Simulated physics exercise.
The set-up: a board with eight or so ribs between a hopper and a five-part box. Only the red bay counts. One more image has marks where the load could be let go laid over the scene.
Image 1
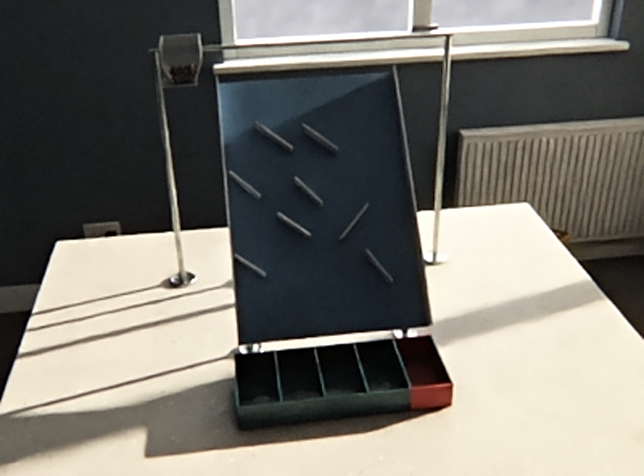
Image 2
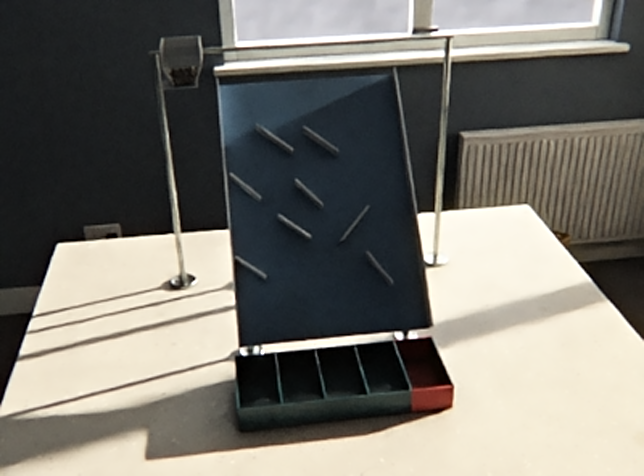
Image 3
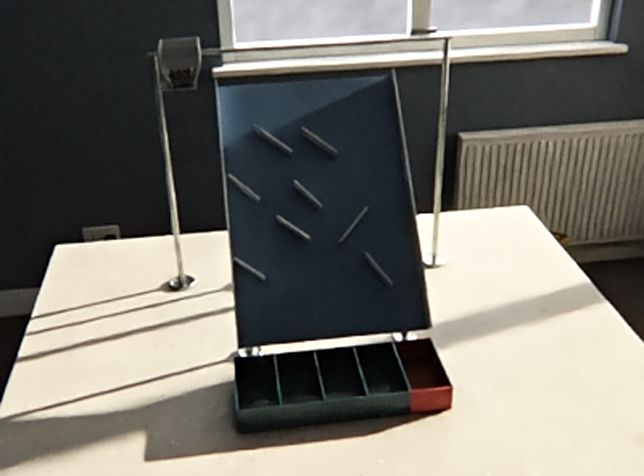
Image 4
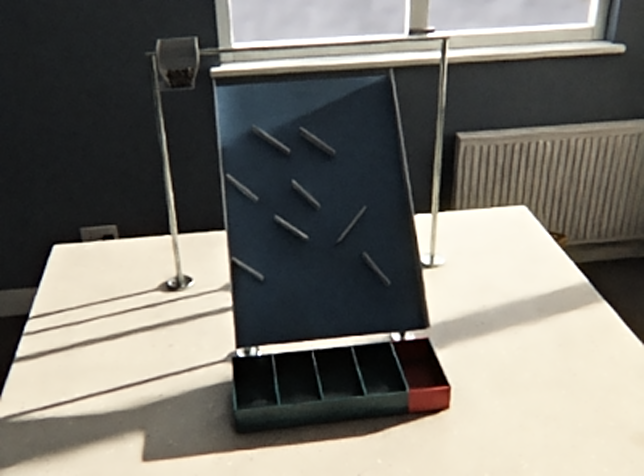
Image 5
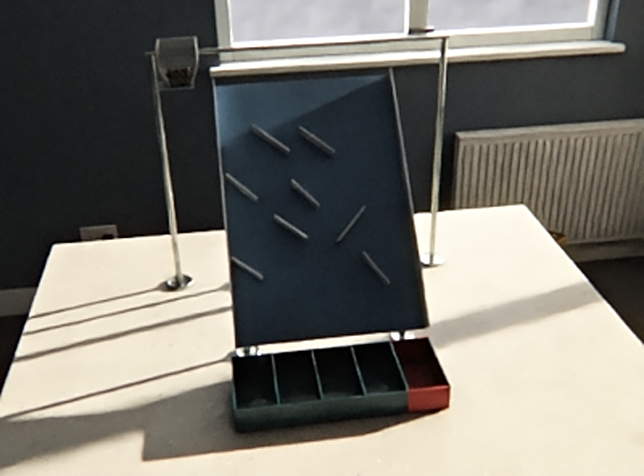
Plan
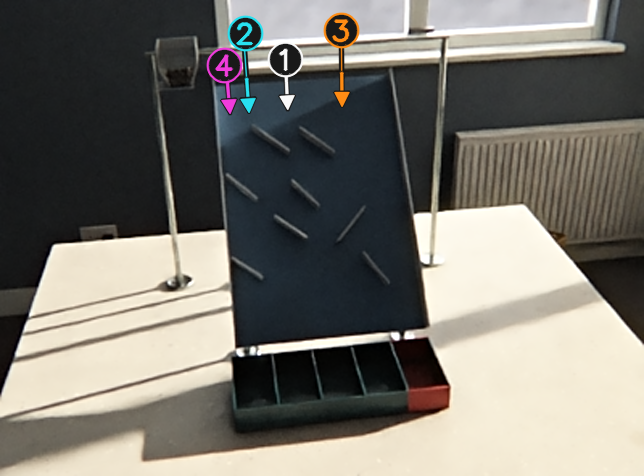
A dark blue board with slanted grey ribs leans upright on a pale table, seen from the front and slightly above, in a room with a dark wall, a window and a white radiator at right. A small hopper hangs from a metal frame at upper left, and a five-part box, dark green with a red right-hand bay, sits below. Nothing on the set-up moves, and the view shifts only very slightly.
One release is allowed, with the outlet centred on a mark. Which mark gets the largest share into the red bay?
I would pick mark 3.
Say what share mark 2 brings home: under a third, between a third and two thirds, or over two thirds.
Mark 2 gives under a third.
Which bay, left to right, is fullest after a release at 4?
The fourth from the left.
On the marked copy, mark 1 meets the board at (287, 104); mark 2 meets the board at (248, 107); mark 3 meets the board at (341, 101); mark 4 meets the board at (229, 108).
For mark 1, close to a quarter in the red bay, the bulk in other bays.
For mark 2, a small share in the red bay, the bulk in other bays, a small share outside the box.
For mark 3, close to half in the red bay, close to half in other bays.
For mark 4, a small share in the red bay, the bulk in other bays, only a few held on the board, a small share outside the box.
